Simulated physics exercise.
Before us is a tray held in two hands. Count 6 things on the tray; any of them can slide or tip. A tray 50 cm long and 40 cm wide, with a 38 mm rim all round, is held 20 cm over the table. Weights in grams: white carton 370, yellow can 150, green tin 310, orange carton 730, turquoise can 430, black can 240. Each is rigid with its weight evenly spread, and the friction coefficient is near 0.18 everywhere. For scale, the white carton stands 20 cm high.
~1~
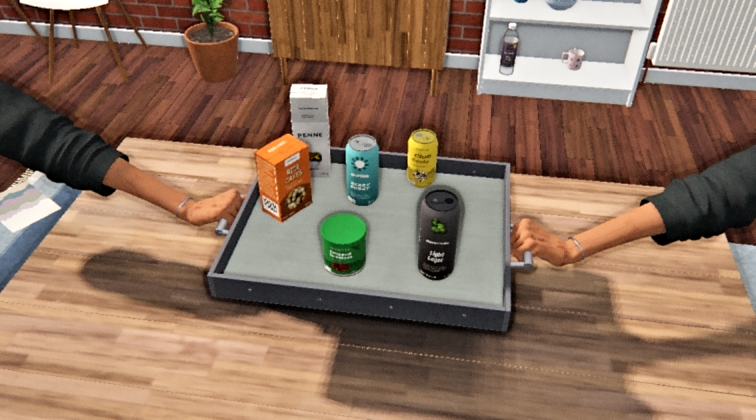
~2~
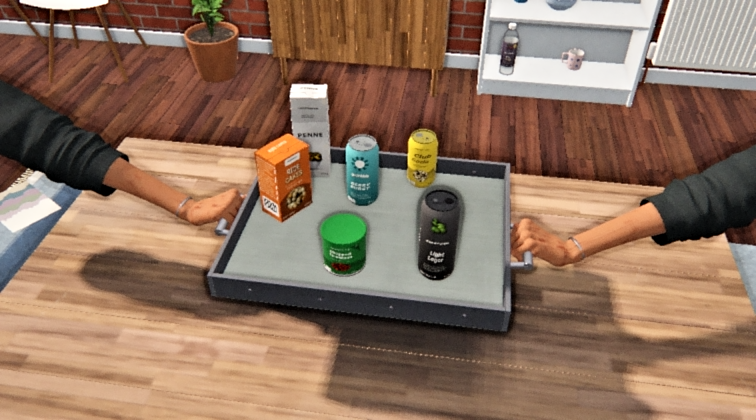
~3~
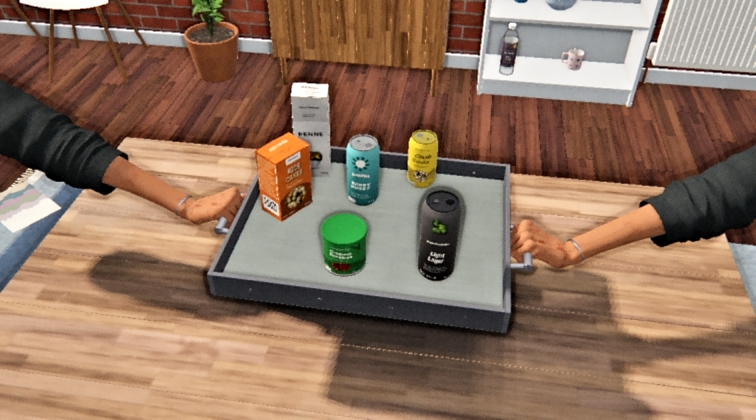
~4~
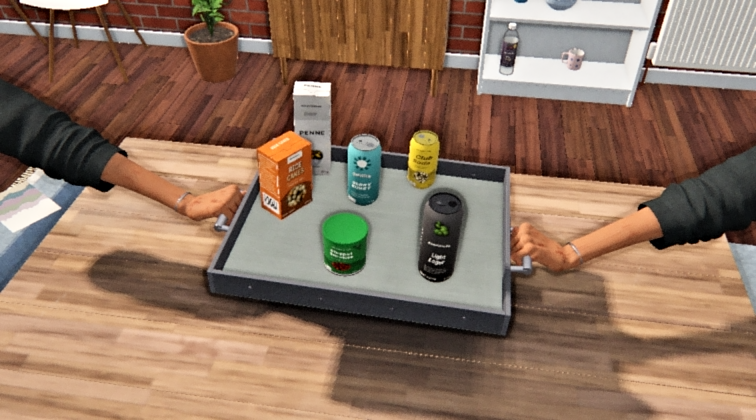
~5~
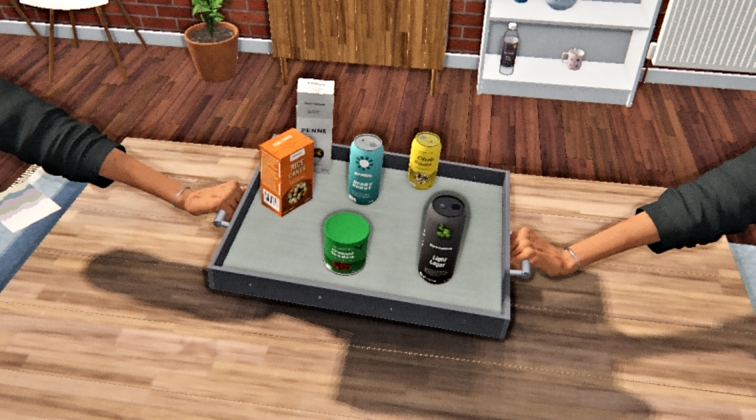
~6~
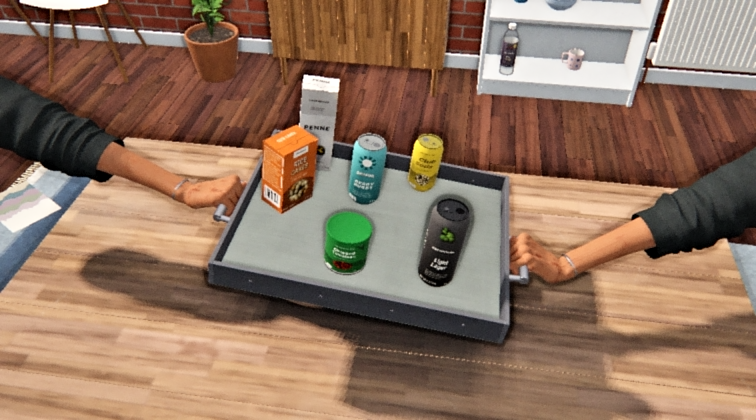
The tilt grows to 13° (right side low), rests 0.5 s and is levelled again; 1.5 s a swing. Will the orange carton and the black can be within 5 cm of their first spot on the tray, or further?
The orange carton ends elsewhere, the black can ends elsewhere.
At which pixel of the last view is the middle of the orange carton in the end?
Around (492, 213).
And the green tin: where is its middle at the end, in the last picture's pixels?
At about (445, 256).
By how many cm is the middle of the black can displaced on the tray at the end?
Some 9 cm.
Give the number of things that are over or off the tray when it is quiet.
0 of them.
Then, 0.90 s later than the last frame, tilt 13°, right edge down; orange carton 9 cm from its spot near (339, 176); black can 8 cm from its spot near (488, 263); white carton 9 cm from its spot.
Then, 1.20 s later than the last frame, tilt 13°, right edge down; orange carton 20 cm from its spot near (395, 192); black can 9 cm from its spot near (494, 264); white carton 20 cm from its spot.
When it is over, not toppled but over 5 cm from the start, white carton, yellow can, green tin, orange carton, turquoise can and black can. In the last view, orange carton near (492, 213), black can near (490, 242).
